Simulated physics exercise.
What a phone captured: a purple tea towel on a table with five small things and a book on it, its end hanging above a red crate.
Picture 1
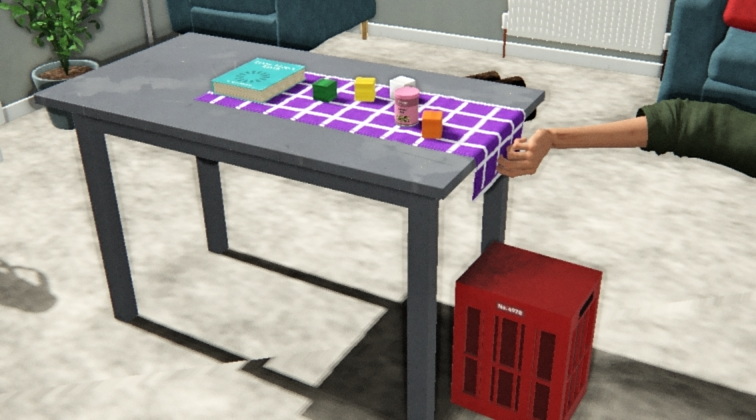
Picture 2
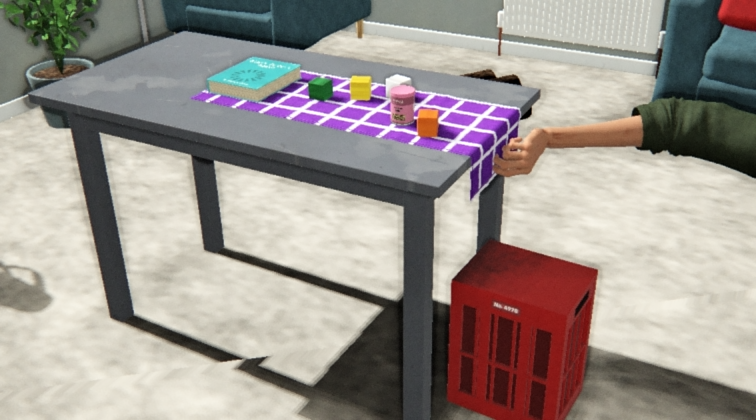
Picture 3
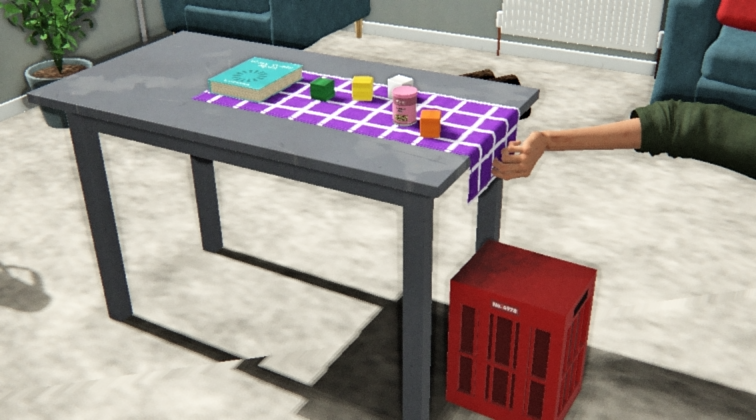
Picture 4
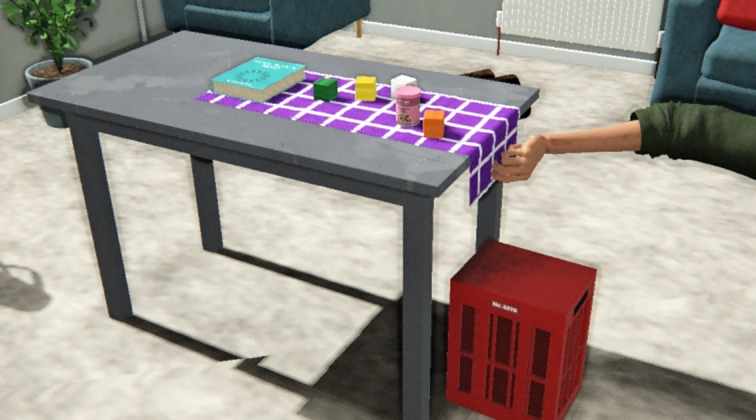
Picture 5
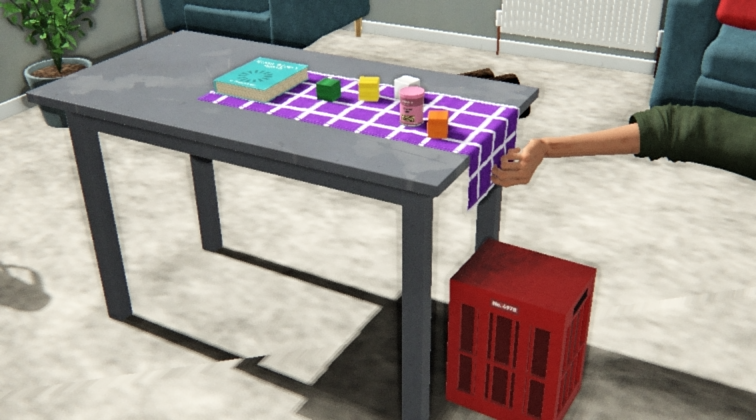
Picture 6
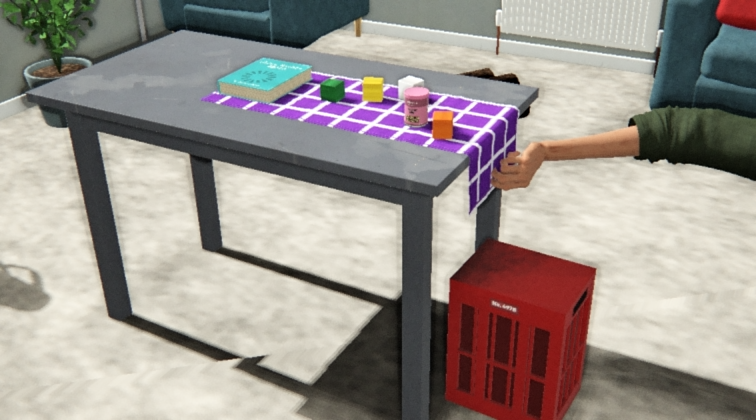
In the video, a hand grips the hanging end of a purple checked cloth on a gray table above a red crate, then slowly draws it slightly downward, and the book, colored cubes and pink can shift slightly right with it.
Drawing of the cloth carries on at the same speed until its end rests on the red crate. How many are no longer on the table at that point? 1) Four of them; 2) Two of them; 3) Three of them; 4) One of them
2.
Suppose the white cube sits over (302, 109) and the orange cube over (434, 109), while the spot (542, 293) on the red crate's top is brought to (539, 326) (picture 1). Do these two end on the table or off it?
The white cube stays aboard, and the orange cube does not stay aboard.
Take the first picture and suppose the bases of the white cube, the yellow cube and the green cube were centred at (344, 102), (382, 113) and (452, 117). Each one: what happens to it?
Each in turn: The white cube stays aloft, the yellow cube stays aloft, the green cube goes down.
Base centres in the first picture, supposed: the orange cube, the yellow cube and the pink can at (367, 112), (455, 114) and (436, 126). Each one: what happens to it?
So, the orange cube makes it through, the yellow cube ends up down, the pink can ends up down.
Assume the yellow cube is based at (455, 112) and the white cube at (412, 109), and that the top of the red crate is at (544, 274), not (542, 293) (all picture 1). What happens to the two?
The yellow cube tumbles off; the white cube holds on.
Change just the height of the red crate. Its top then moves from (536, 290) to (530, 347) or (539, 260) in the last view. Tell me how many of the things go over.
If so, 4 and 1.
Early on, hem near (492, 243); orange cube gone.
Midway, hem on the crate; orange cube and pink can gone.
Finally, hem on the crate; orange cube and pink can gone. The count of fallen things is two.
